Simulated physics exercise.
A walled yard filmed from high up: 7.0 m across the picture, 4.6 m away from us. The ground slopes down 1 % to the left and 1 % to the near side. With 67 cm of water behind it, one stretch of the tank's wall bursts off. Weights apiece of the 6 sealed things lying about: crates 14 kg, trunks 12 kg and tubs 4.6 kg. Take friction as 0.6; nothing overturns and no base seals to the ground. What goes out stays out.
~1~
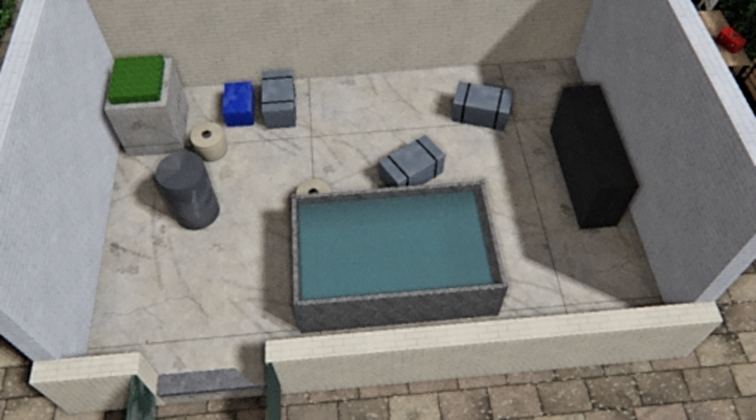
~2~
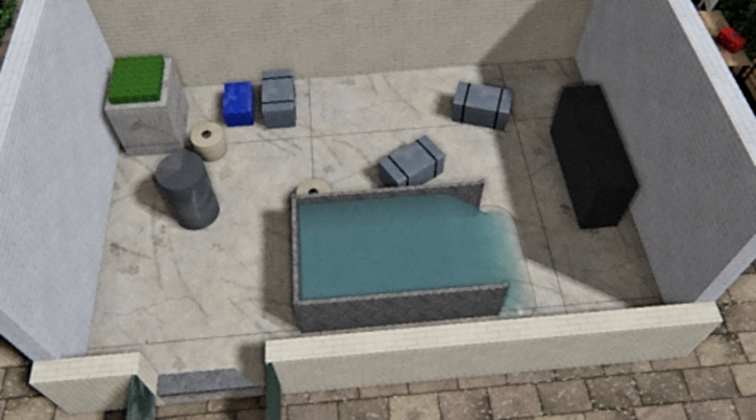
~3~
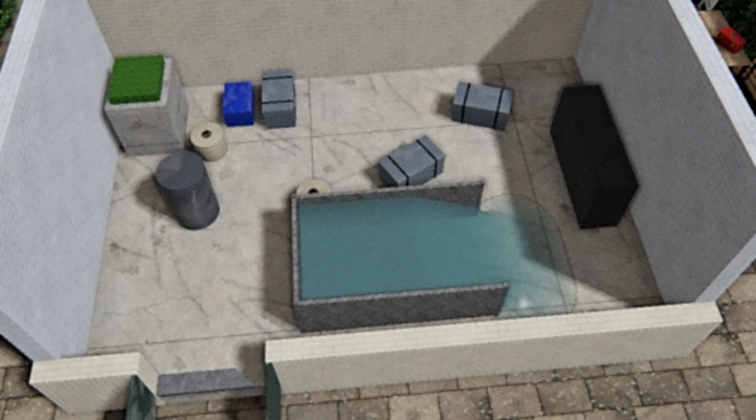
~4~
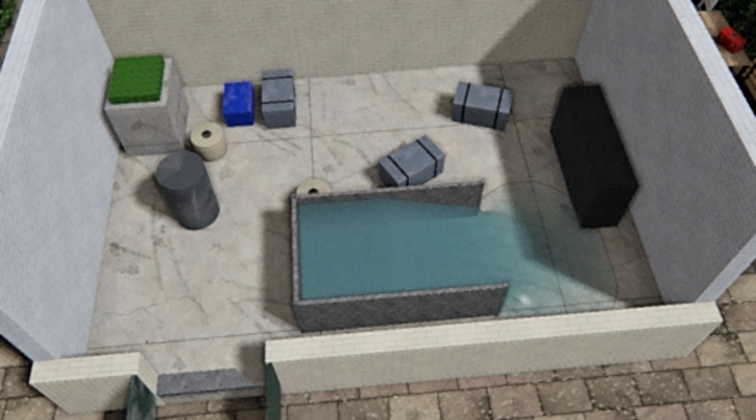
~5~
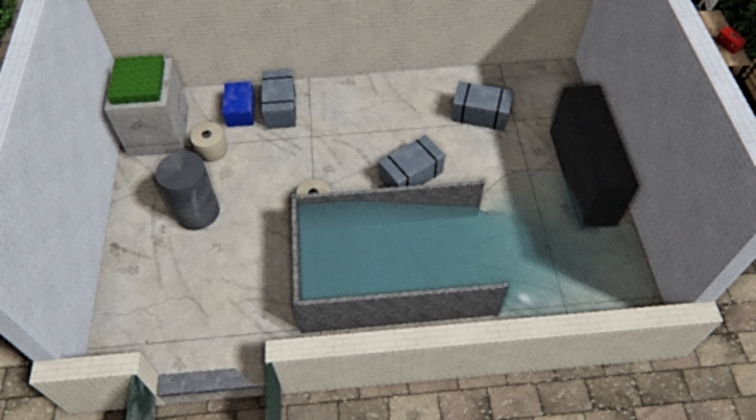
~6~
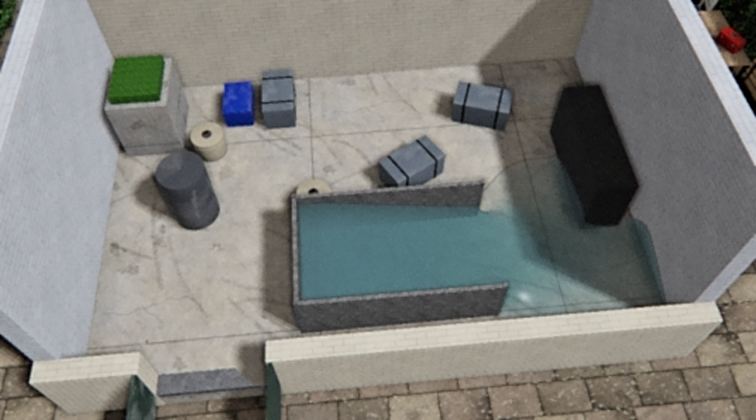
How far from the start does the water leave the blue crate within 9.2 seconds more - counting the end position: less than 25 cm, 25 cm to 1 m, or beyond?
The blue crate is nudged along.
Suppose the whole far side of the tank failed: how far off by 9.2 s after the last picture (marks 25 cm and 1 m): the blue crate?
Then the blue crate ends far away.
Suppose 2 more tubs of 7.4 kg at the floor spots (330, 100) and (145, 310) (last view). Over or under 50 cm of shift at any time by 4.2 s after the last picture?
In turn: Past it, under.
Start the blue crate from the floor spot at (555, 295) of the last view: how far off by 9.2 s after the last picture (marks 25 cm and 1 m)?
It is nudged along.
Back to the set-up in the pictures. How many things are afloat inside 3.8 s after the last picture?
1 of them.
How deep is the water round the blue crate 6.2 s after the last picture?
About 8 cm.
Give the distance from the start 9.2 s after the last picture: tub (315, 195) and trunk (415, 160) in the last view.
In that order: 140 cm, 50 cm.
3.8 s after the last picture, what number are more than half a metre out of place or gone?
1 of them.
Then, 1.2 s after the last picture the blue crate is near (237, 97), 0.0 m from its start, aground; 0 of 6 are out; 0 afloat.
Then, 3.8 s after the last picture the blue crate is near (236, 97), 0.0 m from its start, aground; 0 of 6 are out; 1 afloat.
Then, 6.2 s after the last picture the blue crate is near (195, 107), 0.6 m from its start, afloat; 0 of 6 are out; 4 afloat.
Then, 9.2 s after the last picture the blue crate is near (194, 115), 0.7 m from its start, afloat; 0 of 6 are out; 6 afloat.
